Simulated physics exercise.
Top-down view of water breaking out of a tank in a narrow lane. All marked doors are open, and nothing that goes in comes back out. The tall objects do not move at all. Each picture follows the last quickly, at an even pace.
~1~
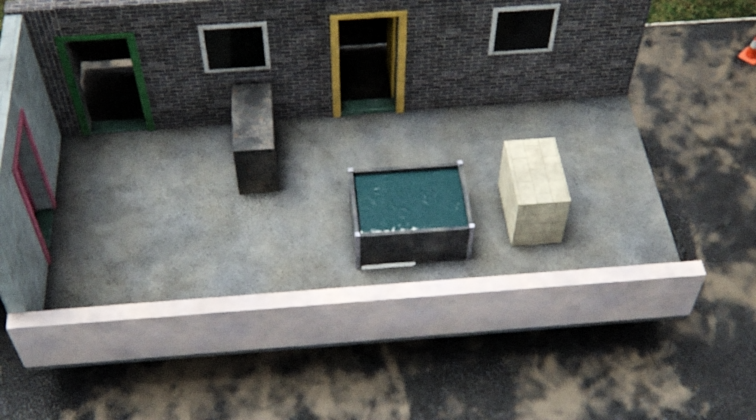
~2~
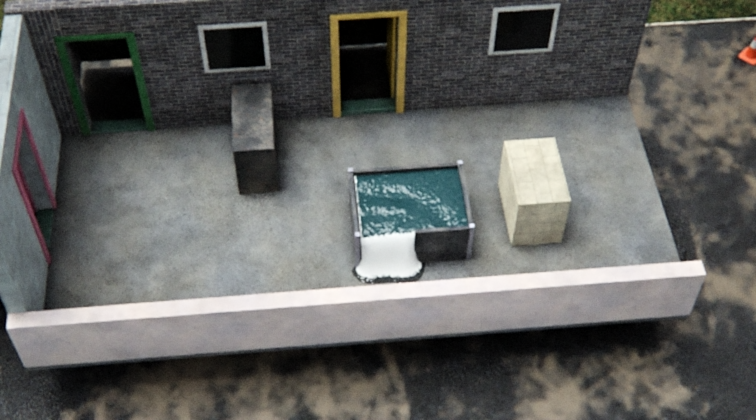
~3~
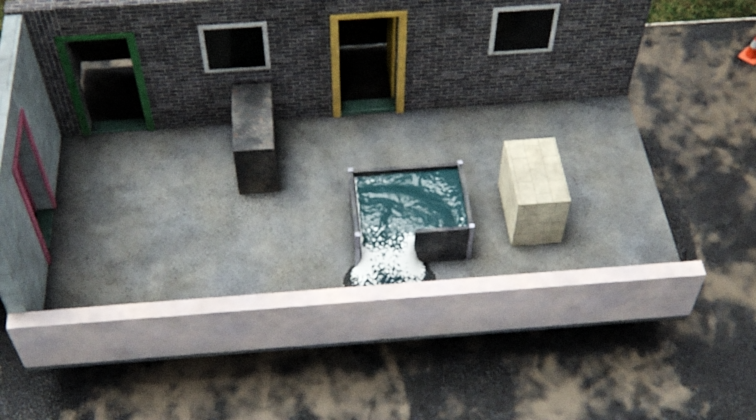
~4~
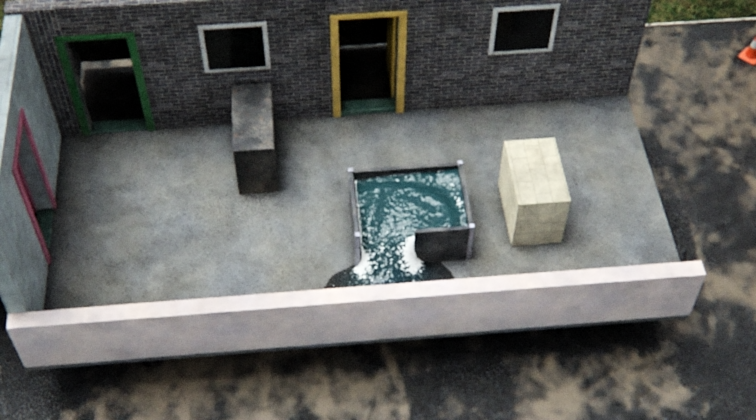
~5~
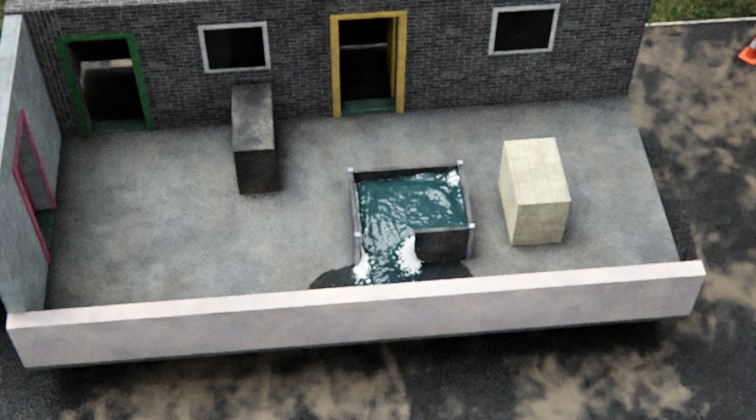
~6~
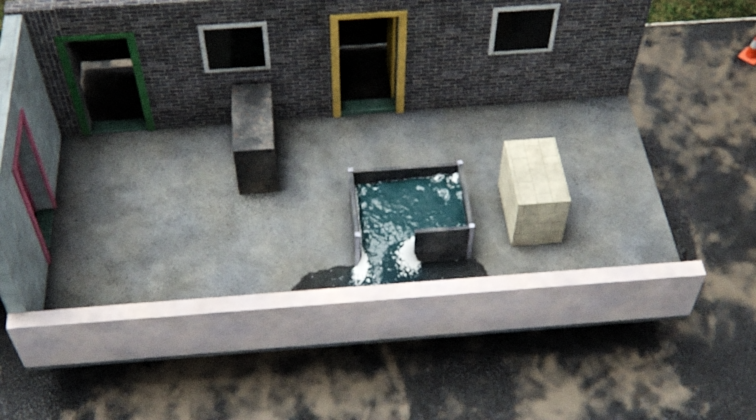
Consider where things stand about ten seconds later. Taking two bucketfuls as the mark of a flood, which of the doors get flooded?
The pink door gets flooded, the green door gets flooded, the yellow door stays below the mark.
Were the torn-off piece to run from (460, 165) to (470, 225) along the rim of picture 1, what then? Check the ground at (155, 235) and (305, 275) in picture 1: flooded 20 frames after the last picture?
Well, the first place would be still bare and the second one submerged.
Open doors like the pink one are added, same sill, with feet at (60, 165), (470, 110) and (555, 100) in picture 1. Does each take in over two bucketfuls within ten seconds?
Checking each in order, the first beats the threshold, the second misses the threshold, and the third misses the threshold.
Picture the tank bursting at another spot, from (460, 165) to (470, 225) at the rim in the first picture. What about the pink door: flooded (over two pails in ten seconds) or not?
Pink door: Remains below.
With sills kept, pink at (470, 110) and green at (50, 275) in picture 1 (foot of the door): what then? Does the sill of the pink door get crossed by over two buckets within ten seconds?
I'd say the pink one admits less.
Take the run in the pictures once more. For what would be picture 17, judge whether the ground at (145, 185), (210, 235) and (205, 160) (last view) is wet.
First spot not wet, second inundated, third not wet.
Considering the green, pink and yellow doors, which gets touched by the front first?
Answer: The one in pink.
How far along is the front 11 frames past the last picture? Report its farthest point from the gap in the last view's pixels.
Close to (41, 342), I think.
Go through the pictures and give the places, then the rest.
The first frame shows still water in the tank at (410, 202).
In the second frame, the front is at (418, 272), out from the gap at (386, 251).
In the third frame, water pours out at (386, 254) and has run to a hidden place.
In the fourth frame, the front is at a hidden place, out from the gap at (386, 254).
In the fifth frame, water pours out at (386, 254) and has run to a hidden place.
In the sixth frame, water pours out at (386, 254) and has run to a hidden place.
A moment on, water covers 20 % of the floor; the pink door not reached, the green door not reached, the yellow door not reached.
Next, water covers 40 % of the floor; the pink door not reached, the green door not reached, the yellow door not reached.
Then, water covers 50 % of the floor; the pink door over two buckets in, the green door not reached, the yellow door not reached.
Later, water covers 55 % of the floor; the pink door over two buckets in, the green door under two buckets in, the yellow door wet at the sill, nothing in.
In the end, water covers 60 % of the floor; the pink door over two buckets in, the green door over two buckets in, the yellow door wet at the sill, nothing in.
